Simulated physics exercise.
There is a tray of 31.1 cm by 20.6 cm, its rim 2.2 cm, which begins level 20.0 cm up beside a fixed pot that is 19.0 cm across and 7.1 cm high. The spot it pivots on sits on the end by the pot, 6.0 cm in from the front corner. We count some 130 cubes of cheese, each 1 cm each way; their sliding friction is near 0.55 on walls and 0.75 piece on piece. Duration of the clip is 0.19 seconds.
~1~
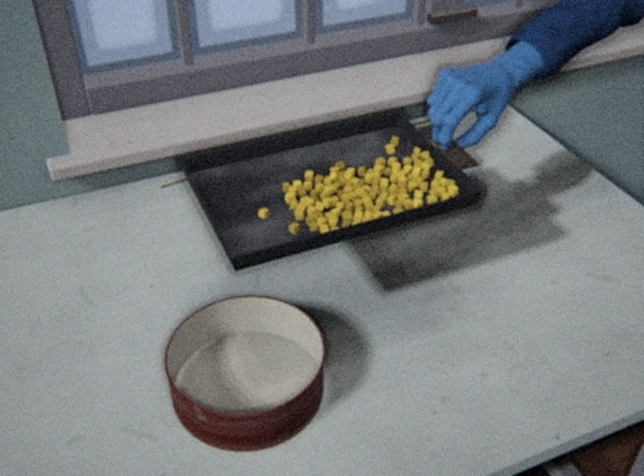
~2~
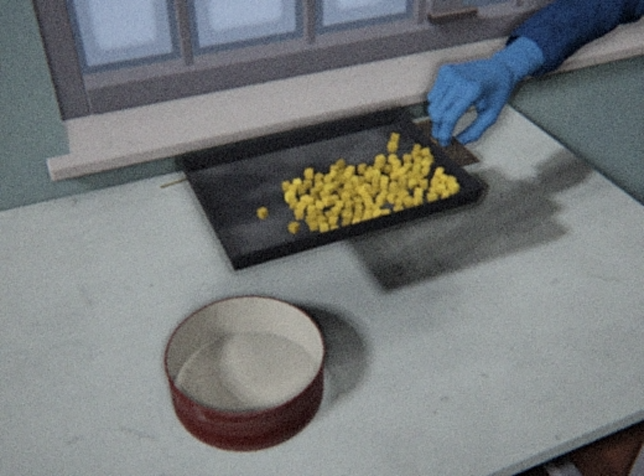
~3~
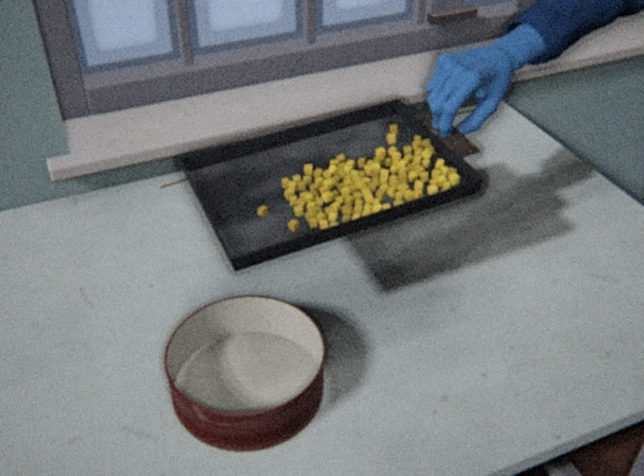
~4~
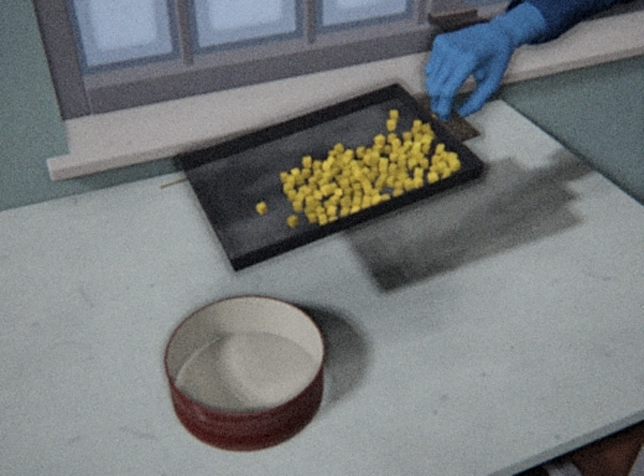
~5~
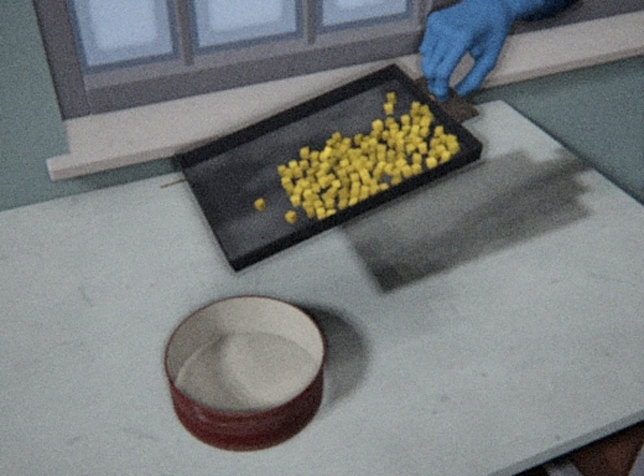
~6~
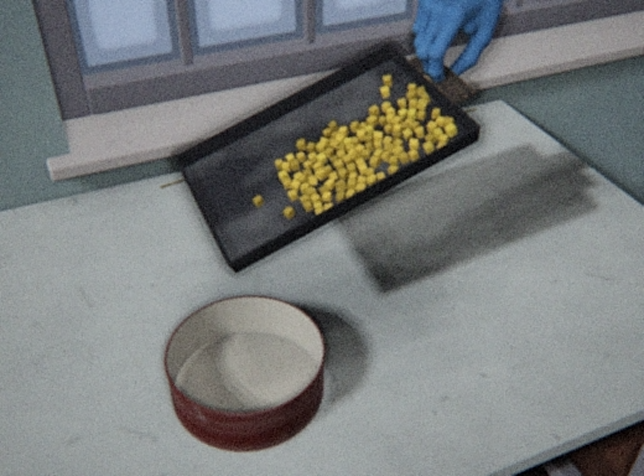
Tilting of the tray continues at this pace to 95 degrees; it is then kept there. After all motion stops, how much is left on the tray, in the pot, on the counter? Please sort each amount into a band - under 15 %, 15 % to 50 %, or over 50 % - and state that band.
Left on the tray: Under 15 %; pot: 15 % to 50 %; counter: Over 50 %.
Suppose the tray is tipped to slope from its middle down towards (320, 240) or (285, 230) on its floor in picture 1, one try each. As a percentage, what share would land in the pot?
First try: About 65 percent; second try: About 75 percent.
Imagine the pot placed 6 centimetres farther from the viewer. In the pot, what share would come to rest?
It would come to roughly 30 percent.
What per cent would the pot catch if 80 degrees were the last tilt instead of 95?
In that case it comes to about 25 in a hundred.
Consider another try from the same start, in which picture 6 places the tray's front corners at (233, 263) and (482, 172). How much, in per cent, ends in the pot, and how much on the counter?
You'd end with pot at 95 and counter at 0.
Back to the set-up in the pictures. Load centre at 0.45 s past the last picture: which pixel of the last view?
Expected load position: Near (211, 246).
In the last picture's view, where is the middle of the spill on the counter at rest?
It comes to rest with its centre close to (81, 425).
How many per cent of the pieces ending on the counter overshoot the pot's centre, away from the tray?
I reckon around 100 per cent.
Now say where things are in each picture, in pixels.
Tray tilt 0 degrees, front corners at (234, 255) and (479, 189); middle of the pieces at (366, 190); pot at (245, 350), in the first picture.
Tray tilt 1 degrees, front corners at (234, 255) and (479, 186); middle of the pieces at (366, 188), in the second picture.
Tray tilt 4 degrees, front corners at (233, 256) and (480, 177), lowest corner left front; middle of the pieces at (366, 183), in the third picture.
Tray tilt 8 degrees, front corners at (232, 257) and (480, 162), lowest corner left front; middle of the pieces at (366, 173), in the fourth picture.
Tray tilt 13 degrees, front corners at (230, 259) and (479, 144), lowest corner left front; middle of the pieces at (364, 161), in the fifth picture.
Tray tilt 19 degrees, front corners at (229, 261) and (476, 126), lowest corner left front; middle of the pieces at (360, 150); pot at (245, 350), in the sixth picture.
Then, 0.27 s after the last picture, tilt 57 degrees; the tray holds 100 %, the pot 0 %.
Then, 0.45 s after the last picture, tilt 83 degrees; the tray holds 90 %, the pot 0 %.
Then, 0.75 s after the last picture, tilt 95 degrees; the tray holds 10 %, the pot 25 %.
In the end, tray 5 %, pot 30 %, counter 65 %.
